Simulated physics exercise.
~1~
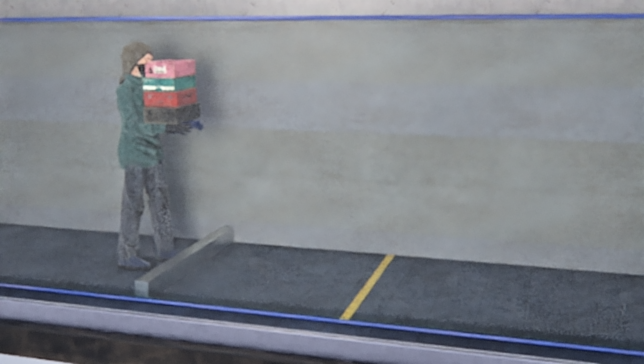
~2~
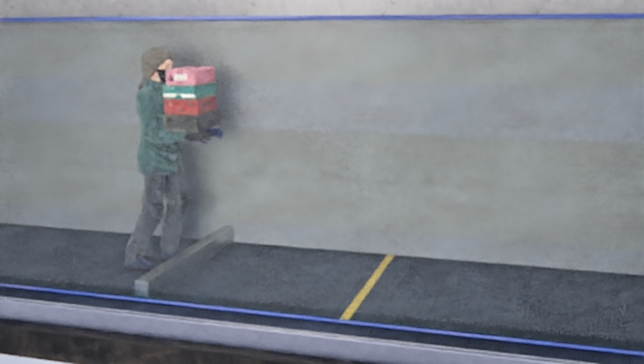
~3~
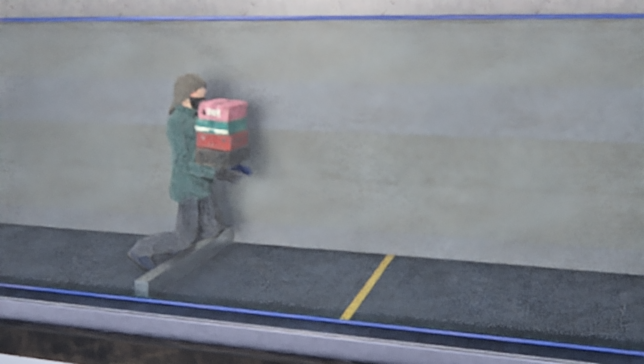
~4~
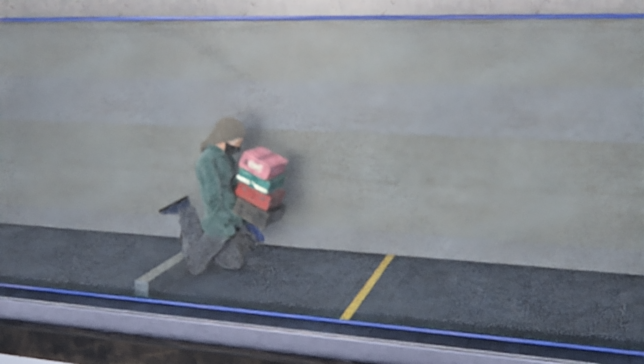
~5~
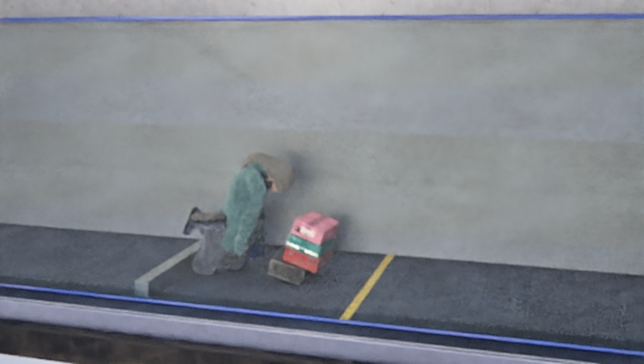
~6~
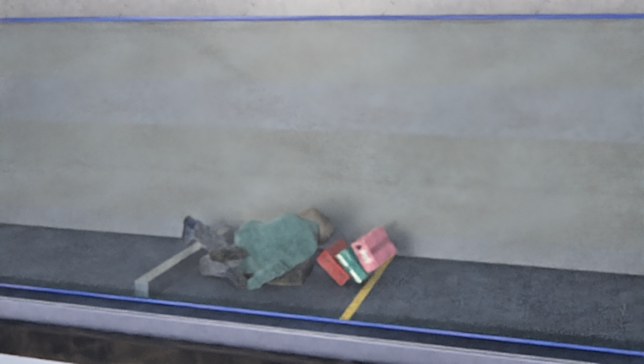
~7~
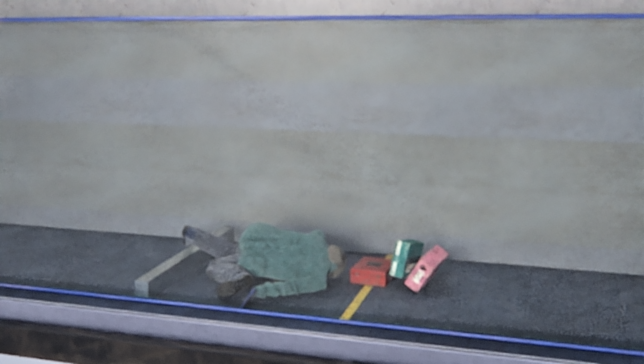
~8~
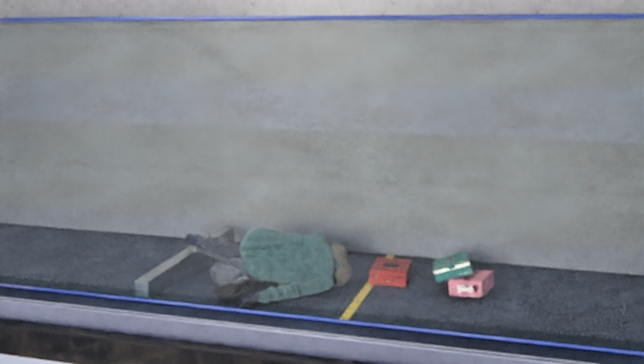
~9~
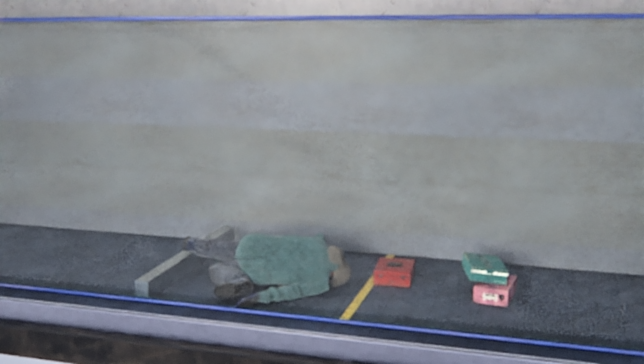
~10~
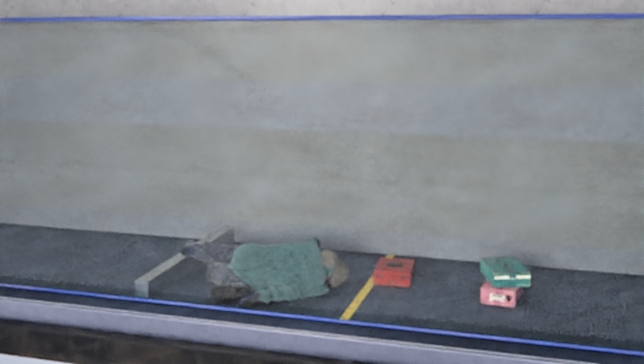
A person in a teal coat carrying stacked boxes walked right, pitched forward over a low rail and ended up lying with their head just short of the yellow line, while the red, teal and pink boxes tumbled and came to rest beyond it.
